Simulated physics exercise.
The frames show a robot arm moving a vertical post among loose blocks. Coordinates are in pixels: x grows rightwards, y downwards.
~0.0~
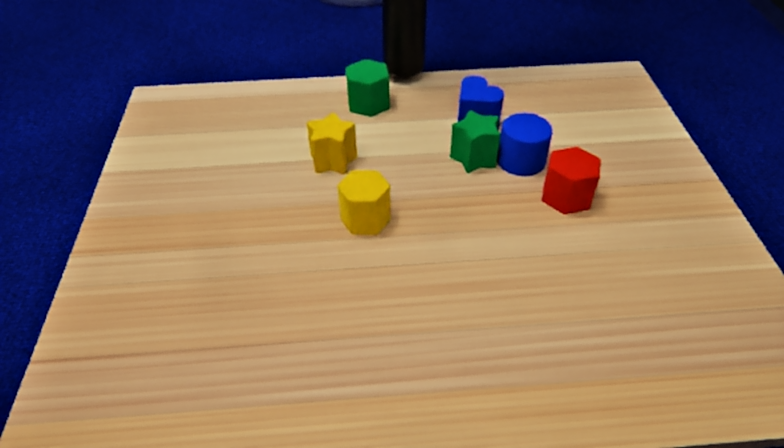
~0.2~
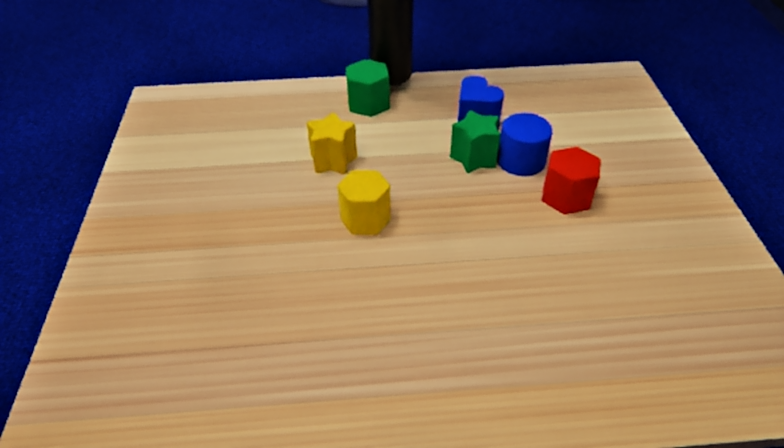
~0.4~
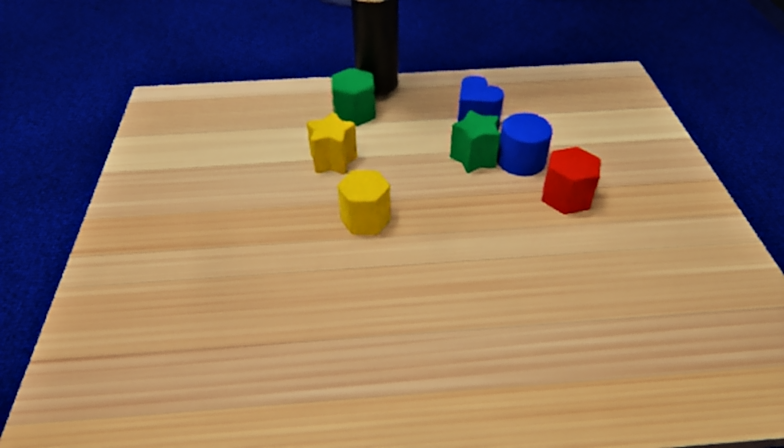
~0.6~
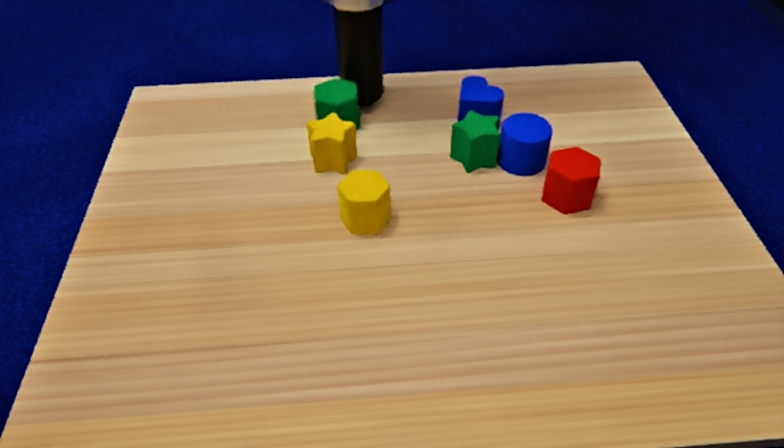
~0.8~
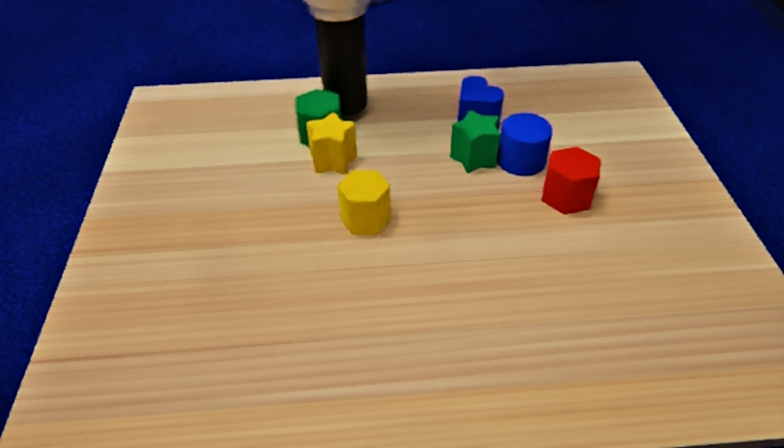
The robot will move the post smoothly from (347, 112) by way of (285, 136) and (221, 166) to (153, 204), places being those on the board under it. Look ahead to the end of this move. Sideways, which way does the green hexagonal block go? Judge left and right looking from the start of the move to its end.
Leftward.
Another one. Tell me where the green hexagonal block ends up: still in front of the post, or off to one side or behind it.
No longer ahead of the post.
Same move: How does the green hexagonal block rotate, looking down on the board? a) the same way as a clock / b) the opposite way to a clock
Option b.
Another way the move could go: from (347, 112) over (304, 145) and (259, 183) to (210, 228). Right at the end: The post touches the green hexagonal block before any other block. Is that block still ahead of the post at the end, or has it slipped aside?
It remains before the post.
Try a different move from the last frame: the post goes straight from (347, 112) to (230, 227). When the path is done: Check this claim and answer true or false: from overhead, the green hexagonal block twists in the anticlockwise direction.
The statement is false.
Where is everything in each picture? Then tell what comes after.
The first picture shows post tip (404, 67); block tops, green hexagonal block (367, 71); yellow star-shaped block (330, 127).
The second picture shows post (391, 75); blocks unchanged.
The third picture shows post (377, 84); green hexagonal block (352, 80).
The fourth picture shows post (362, 94); green hexagonal block (335, 90).
The fifth picture shows post (346, 104); green hexagonal block (317, 101); yellow star-shaped block (330, 127).
The first path, step by step. One third of the way, post (283, 128); green hexagonal block (269, 132), turned 30° anticlockwise; yellow star-shaped block (328, 130), turned 15° anticlockwise.
Two thirds of the way, post (218, 158); green hexagonal block (260, 145), turned 60° anticlockwise; yellow star-shaped block (328, 130), turned 15° anticlockwise.
At the end, post (149, 196); green hexagonal block (260, 145), turned 60° anticlockwise; yellow star-shaped block (328, 130), turned 15° anticlockwise.
